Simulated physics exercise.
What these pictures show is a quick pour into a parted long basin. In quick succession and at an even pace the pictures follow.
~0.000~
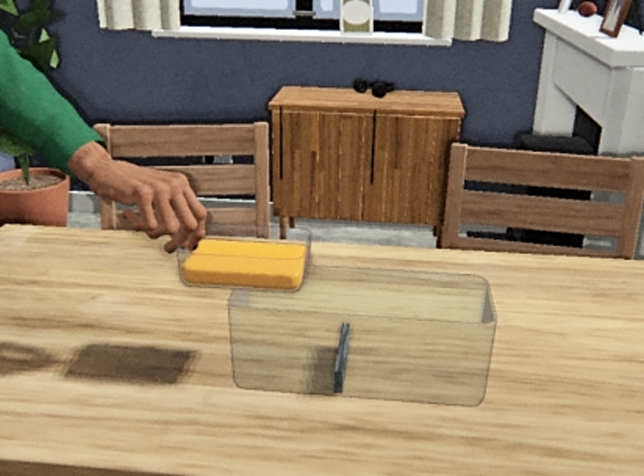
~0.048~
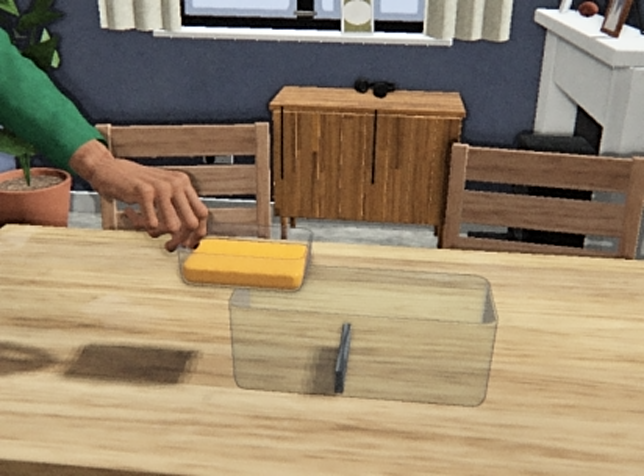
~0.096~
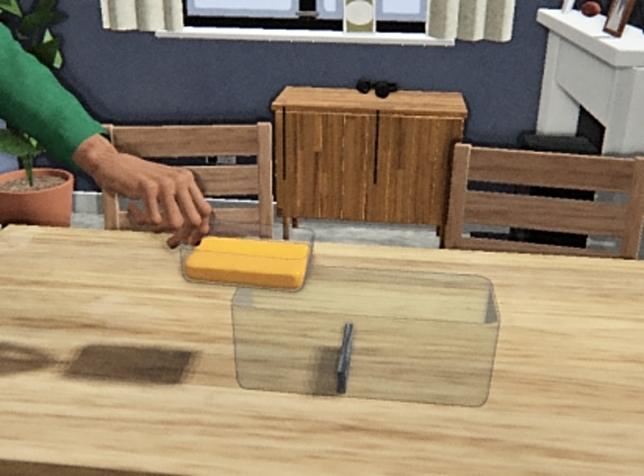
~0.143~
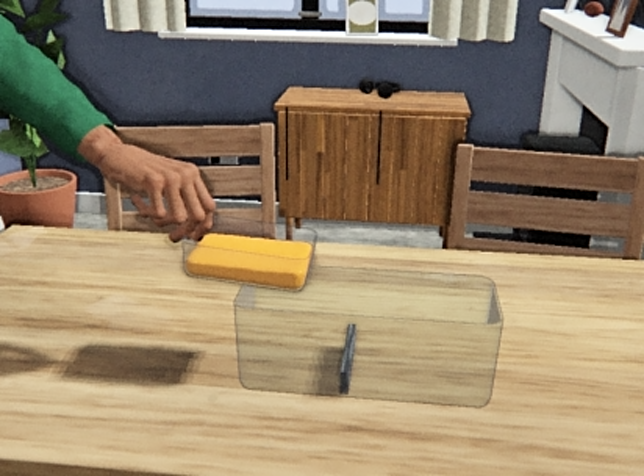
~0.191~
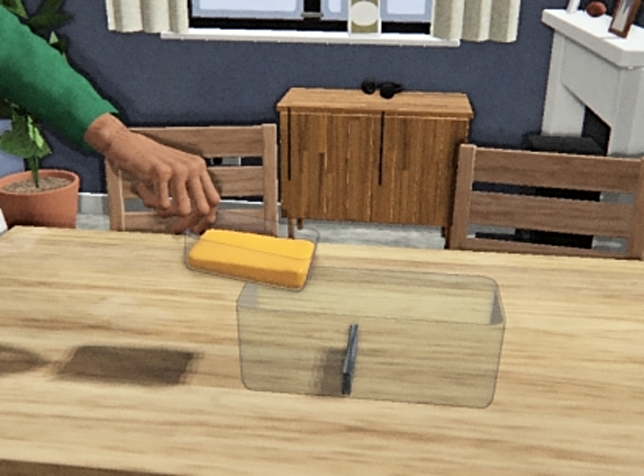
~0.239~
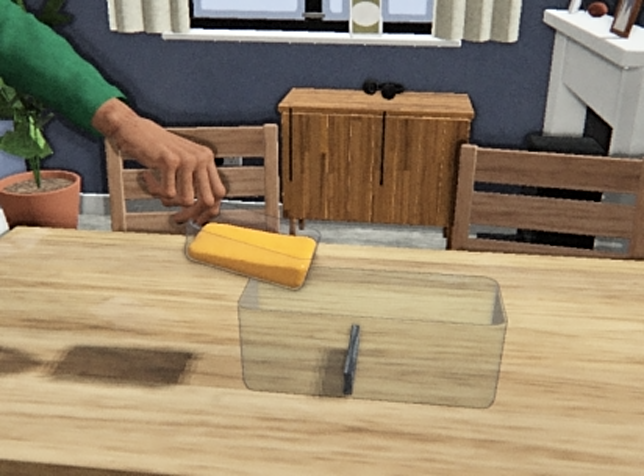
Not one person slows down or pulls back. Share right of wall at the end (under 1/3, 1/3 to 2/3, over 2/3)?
Over 2/3.
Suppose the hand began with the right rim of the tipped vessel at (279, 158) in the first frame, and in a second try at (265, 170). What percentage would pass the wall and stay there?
The first start gives some 70 %, the second some 55 %.
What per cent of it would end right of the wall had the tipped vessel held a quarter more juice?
Near 80 %.
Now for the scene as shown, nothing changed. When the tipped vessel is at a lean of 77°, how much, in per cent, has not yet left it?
Roughly 25 percent.
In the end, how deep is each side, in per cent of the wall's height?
I'd say close to 10 per cent on the left side and 40 on the right.
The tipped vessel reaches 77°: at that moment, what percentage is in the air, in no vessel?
Roughly 45 per cent.
By 0.64 s the tilt is 77° and 23 per cent is still to pour, 3 is left of the wall and 30 right of it.
By 0.93 s the tilt is 114° and 1 per cent is still to pour, 16 is left of the wall and 77 right of it.
By 1.24 s the tilt is 119° and 0 per cent is still to pour, 15 is left of the wall and 84 right of it.
By 1.57 s the tilt is 119° and 0 per cent is still to pour, 15 is left of the wall and 84 right of it.
At rest 15 per cent lies left of the wall, 84 right of it and 1 outside.
